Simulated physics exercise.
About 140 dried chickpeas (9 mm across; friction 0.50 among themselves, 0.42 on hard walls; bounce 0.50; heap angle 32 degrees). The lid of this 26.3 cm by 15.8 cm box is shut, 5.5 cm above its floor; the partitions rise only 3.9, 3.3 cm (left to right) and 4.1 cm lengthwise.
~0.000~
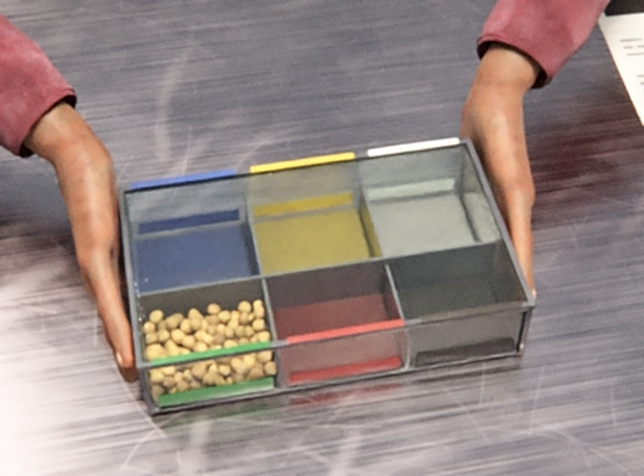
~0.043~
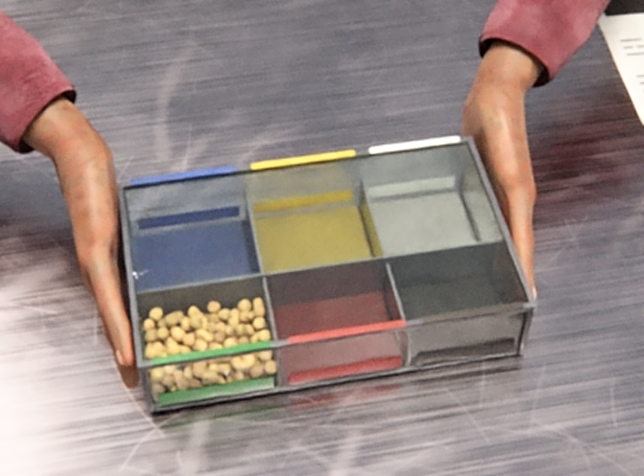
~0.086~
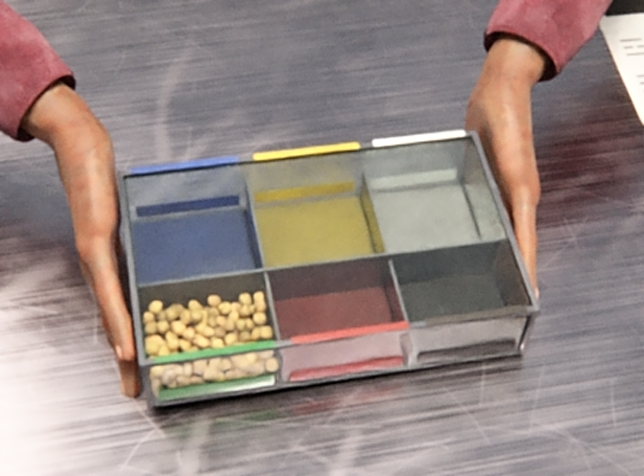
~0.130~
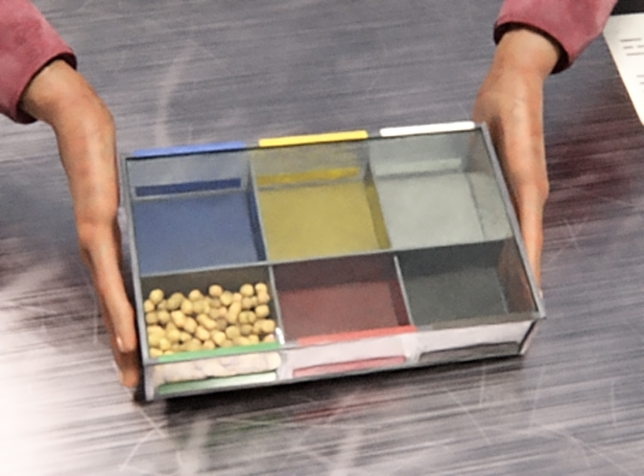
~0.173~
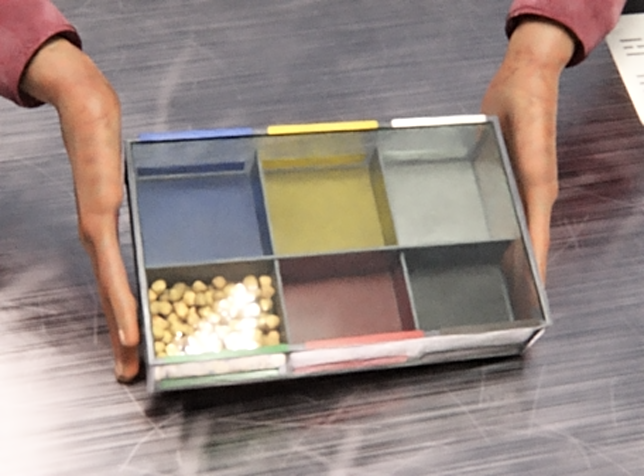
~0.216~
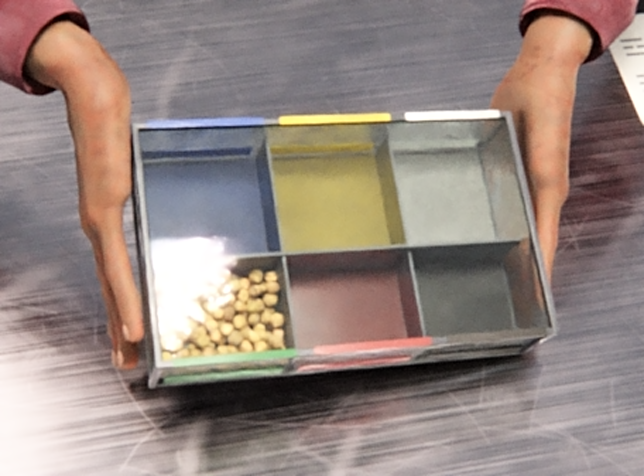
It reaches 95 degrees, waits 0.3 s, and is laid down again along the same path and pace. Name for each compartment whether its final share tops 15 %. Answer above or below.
Red below, blue below, green above, yellow below, white below, black below.
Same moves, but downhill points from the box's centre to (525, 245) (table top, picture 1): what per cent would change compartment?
About 25 per cent.
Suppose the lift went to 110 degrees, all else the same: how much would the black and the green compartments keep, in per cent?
In that case black 5, green 95.
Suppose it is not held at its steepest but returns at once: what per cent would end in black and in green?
Black 0, green 90.
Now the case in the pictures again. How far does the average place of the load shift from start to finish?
About 2.0 cm.
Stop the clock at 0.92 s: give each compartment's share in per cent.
Red 5; blue 0; green 95; yellow 0; white 0; black 0.
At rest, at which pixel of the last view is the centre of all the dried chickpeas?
Around (227, 364).
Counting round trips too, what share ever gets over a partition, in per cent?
Roughly 10 per cent.
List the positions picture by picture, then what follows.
Box tilt 0 degrees, front corners at (143, 364) and (528, 303); green 100 %, in the first picture.
Box tilt 1 degrees, front corners at (143, 363) and (529, 304), in the second picture.
Box tilt 5 degrees, front corners at (145, 361) and (533, 308), lowest corner right front, in the third picture.
Box tilt 11 degrees, front corners at (149, 359) and (539, 314), lowest corner right front, in the fourth picture.
Box tilt 17 degrees, front corners at (155, 360) and (545, 321), lowest corner right front, in the fifth picture.
Box tilt 24 degrees, front corners at (162, 362) and (552, 329), lowest corner right front; green 100 %. The box's pace is about 155 degrees a second, in the sixth picture.
After 0.92 s, tilt 95 degrees; red 5 %, green 95 %.
After 1.39 s, tilt 50 degrees; green 90 %, black 5 %.
After 1.93 s, tilt 0 degrees; red 5 %, green 90 %, black 5 %.
By 2.6 s all is still; red 5 %, blue 0 %, green 90 %, yellow 0 %, white 0 %, black 5 %.
